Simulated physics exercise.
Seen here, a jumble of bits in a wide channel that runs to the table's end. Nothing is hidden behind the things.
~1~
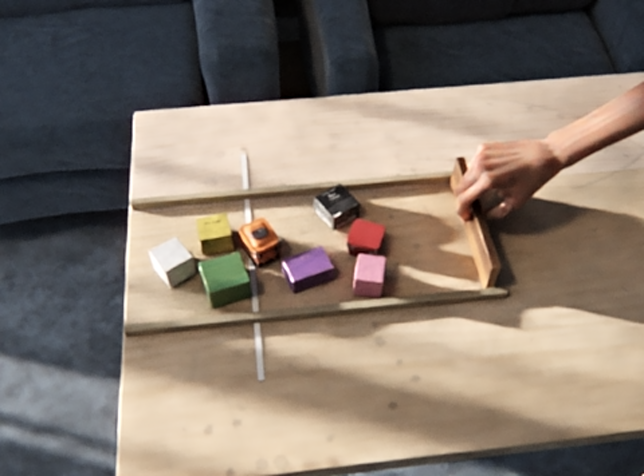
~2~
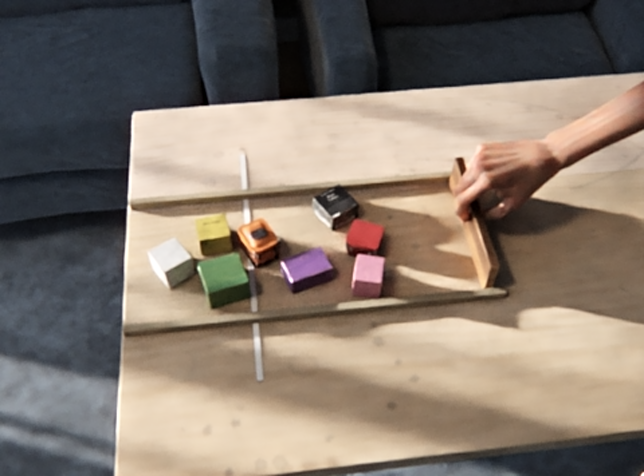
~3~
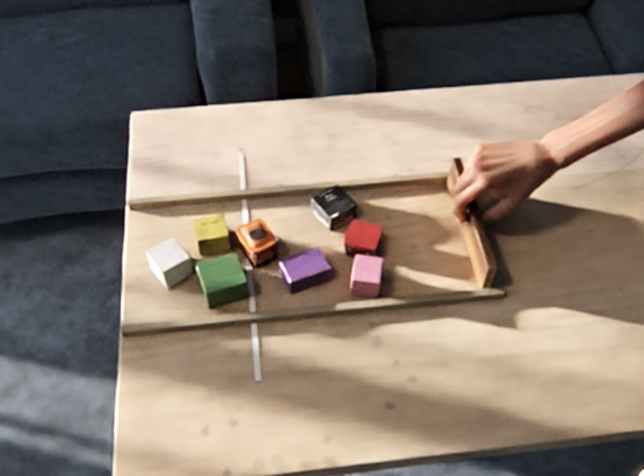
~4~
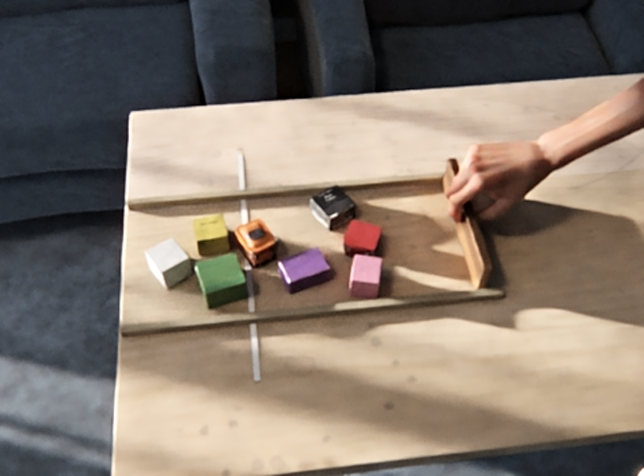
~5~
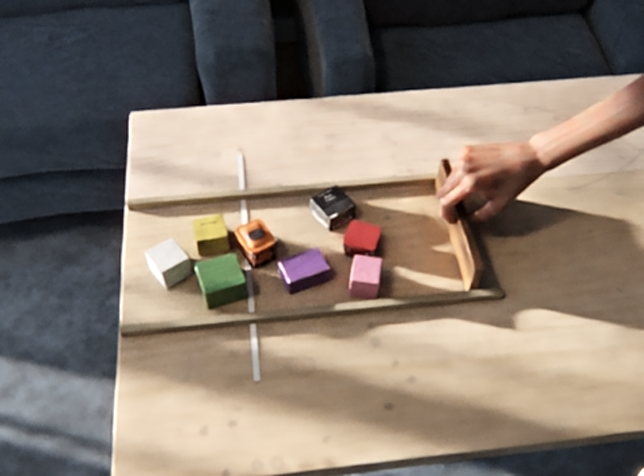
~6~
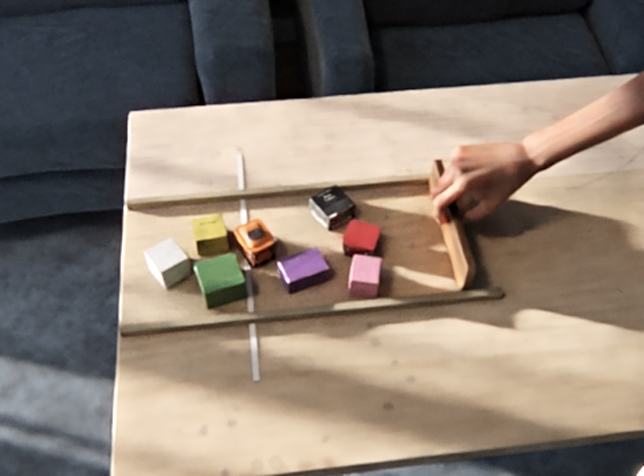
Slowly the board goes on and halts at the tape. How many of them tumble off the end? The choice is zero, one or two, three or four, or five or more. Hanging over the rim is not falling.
The number that fall off is zero.
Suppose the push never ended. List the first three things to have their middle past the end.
They are the green block, the white block, the yellow box.
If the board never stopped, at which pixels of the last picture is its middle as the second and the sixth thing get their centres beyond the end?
Its middle is around (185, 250) and later (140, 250).
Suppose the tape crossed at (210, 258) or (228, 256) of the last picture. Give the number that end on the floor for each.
Try by try, 1 and 0.
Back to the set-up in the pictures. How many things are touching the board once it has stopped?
In contact: 3.
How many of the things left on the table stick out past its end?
That would be 0.
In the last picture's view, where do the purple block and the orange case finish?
About (195, 282), and the other about (200, 244).
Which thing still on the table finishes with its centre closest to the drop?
That is the green block.
Soon after, none off yet; white block at rest near (169, 263); yellow box at rest near (210, 235); green block at rest near (221, 281).
After that, none off yet; white block at rest near (169, 263); yellow box at rest near (210, 235); green block moving near (217, 282).
In the end, the number that fall off is zero.
